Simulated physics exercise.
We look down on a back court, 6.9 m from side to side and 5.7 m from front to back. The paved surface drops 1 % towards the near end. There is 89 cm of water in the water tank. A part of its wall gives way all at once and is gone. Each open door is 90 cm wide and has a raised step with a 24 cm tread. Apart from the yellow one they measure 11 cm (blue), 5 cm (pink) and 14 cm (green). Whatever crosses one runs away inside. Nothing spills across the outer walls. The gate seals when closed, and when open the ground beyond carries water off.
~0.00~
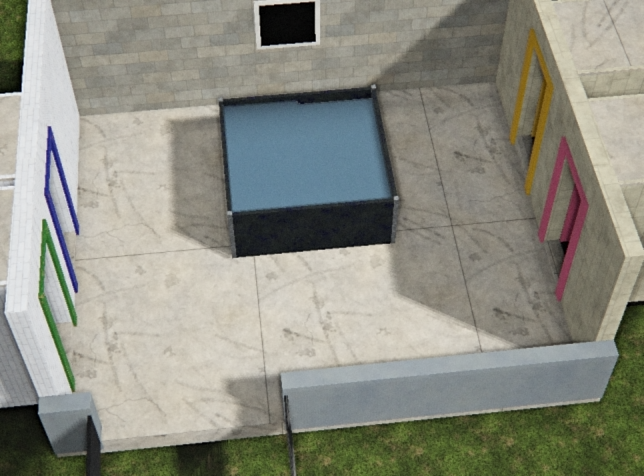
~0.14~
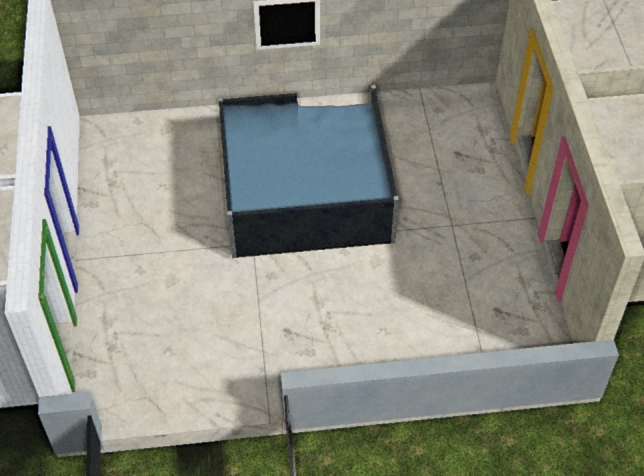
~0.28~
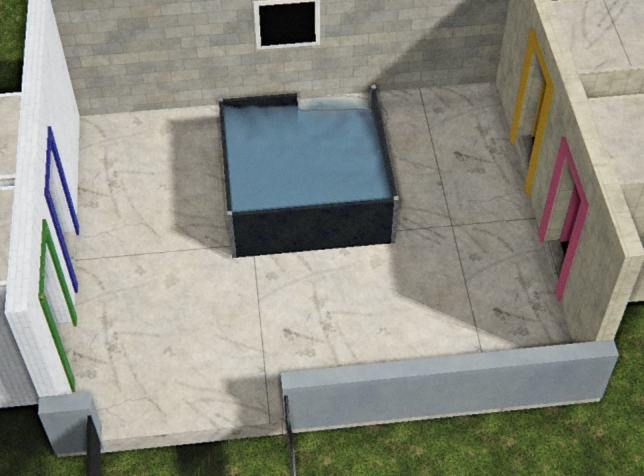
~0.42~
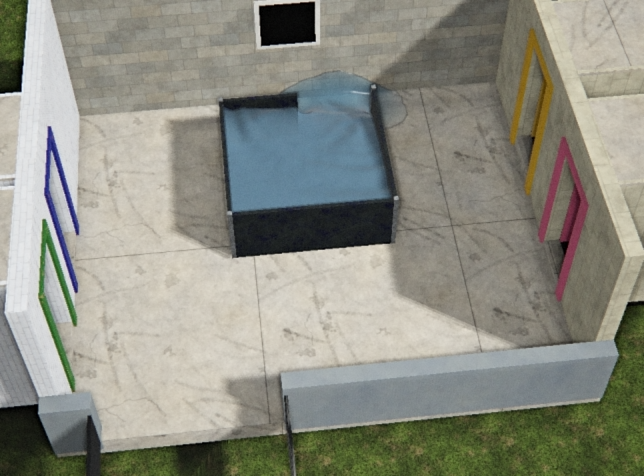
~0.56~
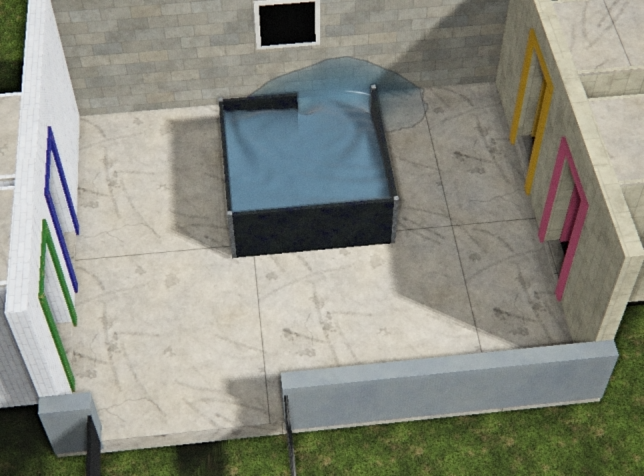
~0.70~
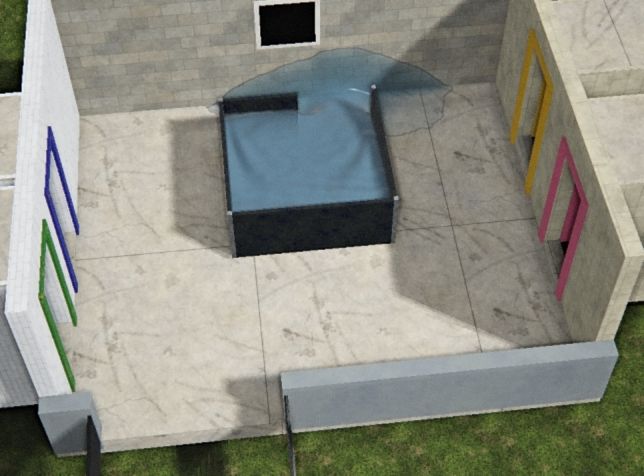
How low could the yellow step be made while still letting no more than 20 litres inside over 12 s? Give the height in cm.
Some 18 cm above the ground.
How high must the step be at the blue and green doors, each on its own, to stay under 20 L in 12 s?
About 6.0 cm at blue and 11.0 cm at green.
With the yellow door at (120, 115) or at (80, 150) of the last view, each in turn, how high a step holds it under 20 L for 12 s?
About 26 and 30 cm.
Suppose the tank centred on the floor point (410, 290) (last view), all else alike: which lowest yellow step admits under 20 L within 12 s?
About 26 cm.
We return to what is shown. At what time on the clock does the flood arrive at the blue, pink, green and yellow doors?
Arrival: Blue 2.0 s, pink 1.8 s, green 2.8 s, yellow 1.4 s.
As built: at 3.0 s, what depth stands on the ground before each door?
In cm: Blue 10, pink 8, green 2, yellow 22.
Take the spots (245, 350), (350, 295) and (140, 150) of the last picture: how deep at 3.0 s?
In that order: 0, 0 and 6 cm.
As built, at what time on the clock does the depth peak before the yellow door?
At about 2.2 s.
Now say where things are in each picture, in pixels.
The first picture shows the water tank at (305, 152) is whole and still, 89 cm deep; the yellow door at (530, 121) is dry.
In the second picture, water pours out on the far side and has run 0.4 m, to a hidden place; about 9 cm deep outside, 89 cm at the back.
In the third picture, the front is at a hidden place, 0.9 m from the gap on the far side; 1.0 m2 of floor is wet, 89 cm left at the back.
In the fourth picture, the front is at (390, 92), 1.0 m from the gap on the far side; 1.6 m2 of floor is wet, 89 cm left at the back.
In the fifth picture, water pours out on the far side and has run 1.3 m, to (419, 90); about 17 cm deep outside, 86 cm at the back.
In the sixth picture, water pours out on the far side and has run 1.7 m, to (447, 88); about 17 cm deep outside, 77 cm at the back; the yellow door at (530, 121), 3.0 m from the gap, is still 1.8 m from the nearest water.
After 1.4 s water covers 20 % of the floor, deepest (72 cm) near (333, 100); 11 cm at the yellow door, 0 litres in over its 21 cm step.
After 3.0 s water covers 55 % of the floor, deepest (41 cm) near (497, 94); 22 cm at the yellow door, 6 litres in over its 21 cm step.
After 12.0 s water covers 100 % of the floor, deepest (13 cm) near (567, 377); 7 cm at the yellow door, 9 litres in over its 21 cm step.
At the yellow door as built, the water arrived by 1.4 s and peaked near 24 cm at 2.2 s.
Run again over the same 12 s with other heights there, 43 litres in over 14.5 cm, 12 litres over 20 cm. The limit of 20 litres is kept from about 18 cm up.
